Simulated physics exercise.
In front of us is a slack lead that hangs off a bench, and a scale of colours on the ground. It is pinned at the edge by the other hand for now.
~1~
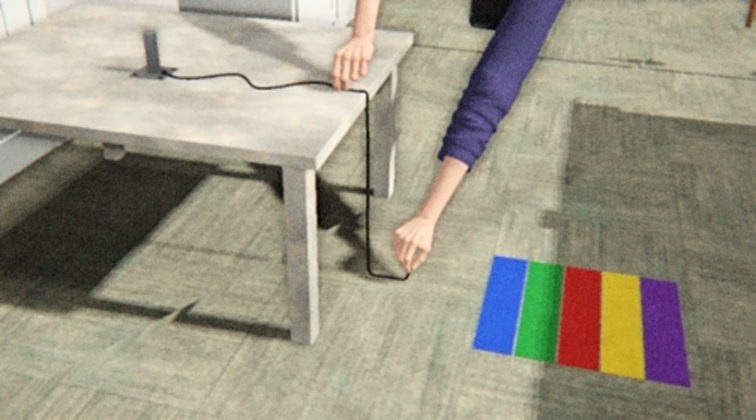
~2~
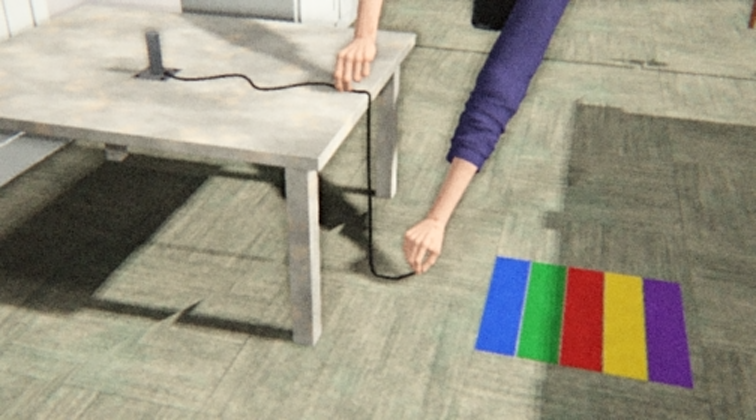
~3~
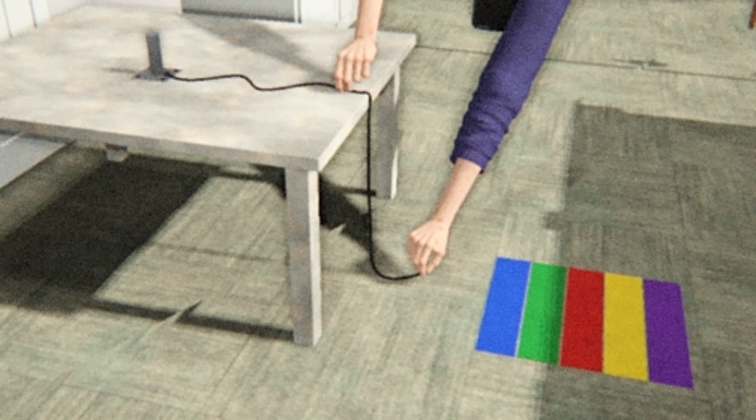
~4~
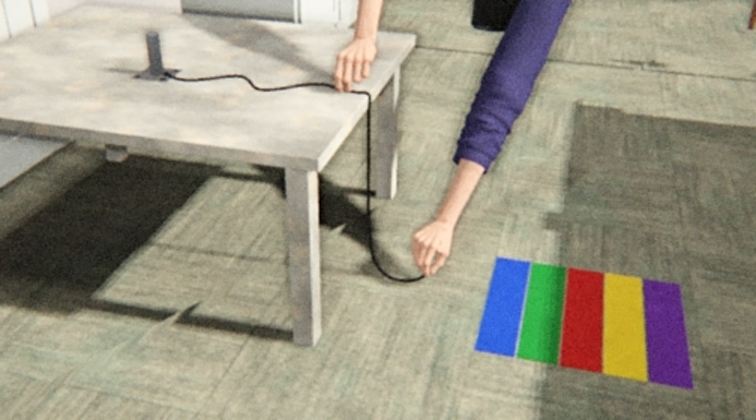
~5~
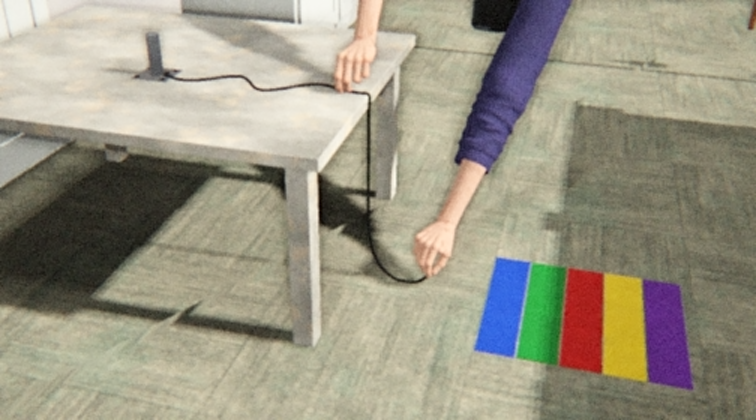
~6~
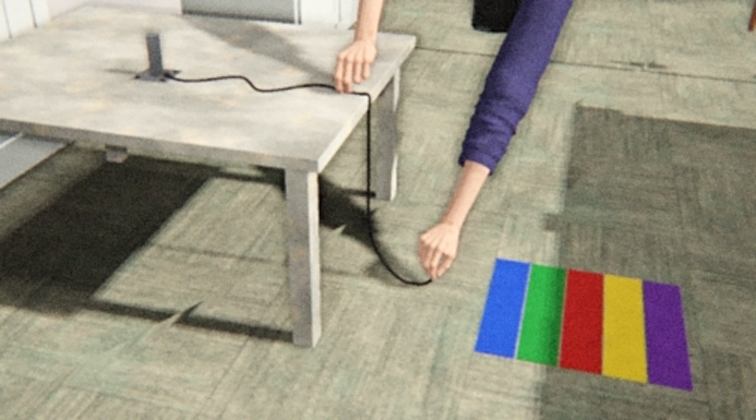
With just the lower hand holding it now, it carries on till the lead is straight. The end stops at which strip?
At the red strip.
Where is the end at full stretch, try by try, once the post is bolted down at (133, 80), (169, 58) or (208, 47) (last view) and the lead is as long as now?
The places come out near (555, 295), (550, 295) and (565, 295).
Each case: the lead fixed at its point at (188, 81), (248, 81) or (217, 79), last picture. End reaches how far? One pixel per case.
Expect roughly (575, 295) for the first, (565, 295) for the second and (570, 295) for the third.
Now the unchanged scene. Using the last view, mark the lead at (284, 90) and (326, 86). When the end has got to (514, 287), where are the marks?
To (310, 91) and (353, 95).
A little later, end near (514, 287); over blue.
Next, end near (556, 294); over green.
When it is tight, end near (580, 298); over red. It gets as far as the red strip.
